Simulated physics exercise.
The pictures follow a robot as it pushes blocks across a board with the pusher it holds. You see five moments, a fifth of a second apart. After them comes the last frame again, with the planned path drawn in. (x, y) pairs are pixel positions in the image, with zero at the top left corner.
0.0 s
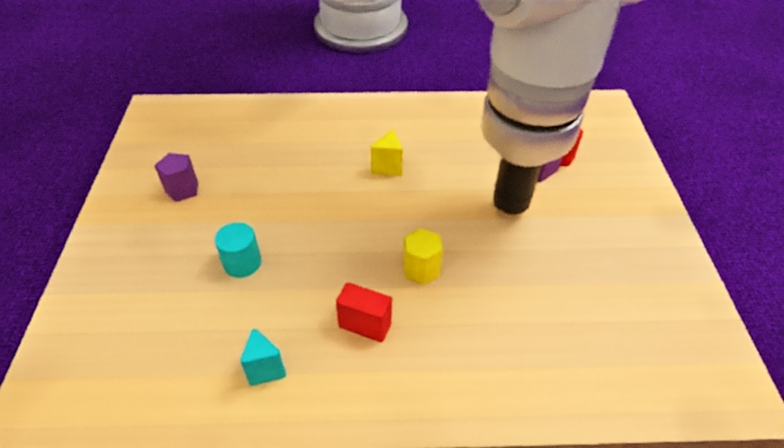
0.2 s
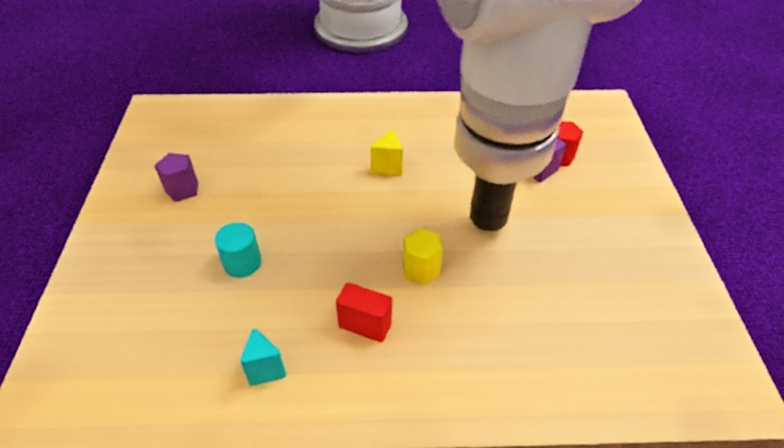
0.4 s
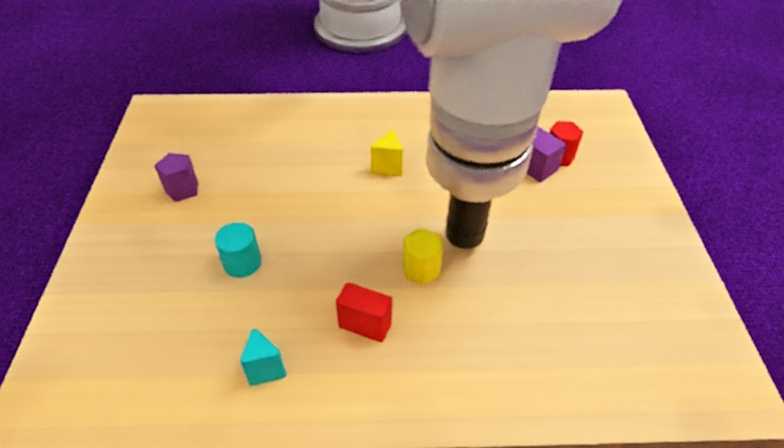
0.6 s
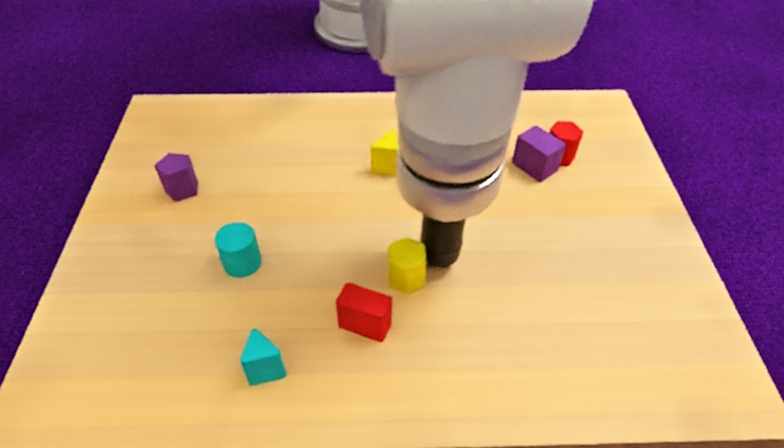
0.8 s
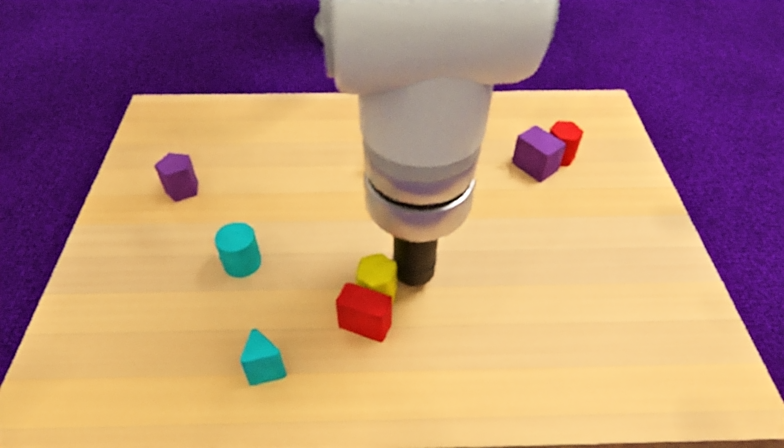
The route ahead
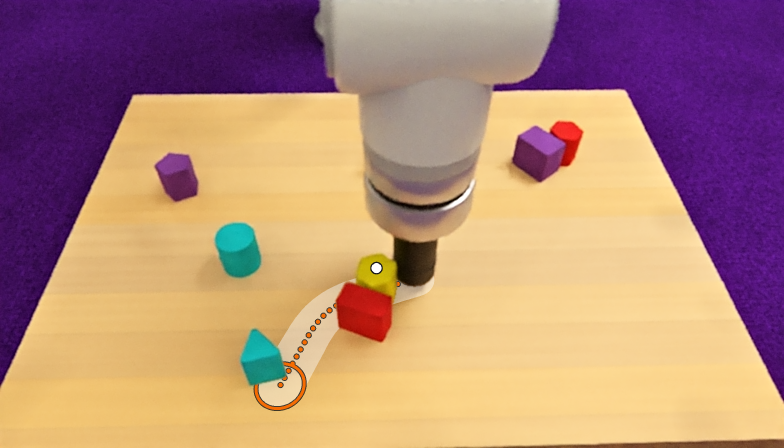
A white robotic arm with a black cylindrical tip reaches over a pale wooden board on purple carpet, seen from a raised, fixed view. A purple block and turquoise pieces sit left, a yellow triangle and yellow hexagon near the middle, a red oblong below, and purple and red blocks upper right. The tip slides down and left, then pushes the hexagon left beside the oblong.
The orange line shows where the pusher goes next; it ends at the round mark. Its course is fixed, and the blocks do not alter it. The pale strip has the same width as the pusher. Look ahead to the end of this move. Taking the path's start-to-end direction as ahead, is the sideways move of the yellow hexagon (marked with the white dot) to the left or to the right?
My prediction: Rightwards.
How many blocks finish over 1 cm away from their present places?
It will shift three or more blocks.
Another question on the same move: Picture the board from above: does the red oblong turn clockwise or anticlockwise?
Seen from above, its turn is counter-clockwise.
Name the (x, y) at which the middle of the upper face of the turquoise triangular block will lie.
When the path ends, it will be at (234, 364).
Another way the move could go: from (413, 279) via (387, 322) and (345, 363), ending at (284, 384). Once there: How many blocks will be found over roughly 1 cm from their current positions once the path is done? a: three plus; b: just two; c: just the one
Answer: A.
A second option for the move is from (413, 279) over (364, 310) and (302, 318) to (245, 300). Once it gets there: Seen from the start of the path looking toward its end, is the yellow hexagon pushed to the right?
Yes, it checks out.
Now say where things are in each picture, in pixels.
The first frame shows pusher's lower end (511, 202); turquoise triangular block (258, 347); red oblong (364, 299); yellow hexagon (423, 242).
The second frame shows pusher (488, 218); blocks still.
The third frame shows pusher (465, 235); blocks still.
The fourth frame shows pusher (440, 252); yellow hexagon (407, 252).
The fifth frame shows pusher (414, 271); turquoise triangular block (258, 347); red oblong (364, 299); yellow hexagon (377, 268).
Drawn move, from (413, 279) via (358, 296) and (311, 331), ending at (280, 386); the dot is on the yellow hexagon.
On the path given first. One third of the way, pusher (356, 288); red oblong (356, 308), turned 35° anticlockwise; yellow hexagon (315, 287).
Two thirds of the way, pusher (309, 323); red oblong (356, 313), turned 55° anticlockwise; yellow hexagon (262, 310), turned 45° clockwise.
At the end, pusher (278, 378); turquoise triangular block (234, 364), turned 45° clockwise; red oblong (356, 313), turned 55° anticlockwise; yellow hexagon (253, 313), turned 65° clockwise.
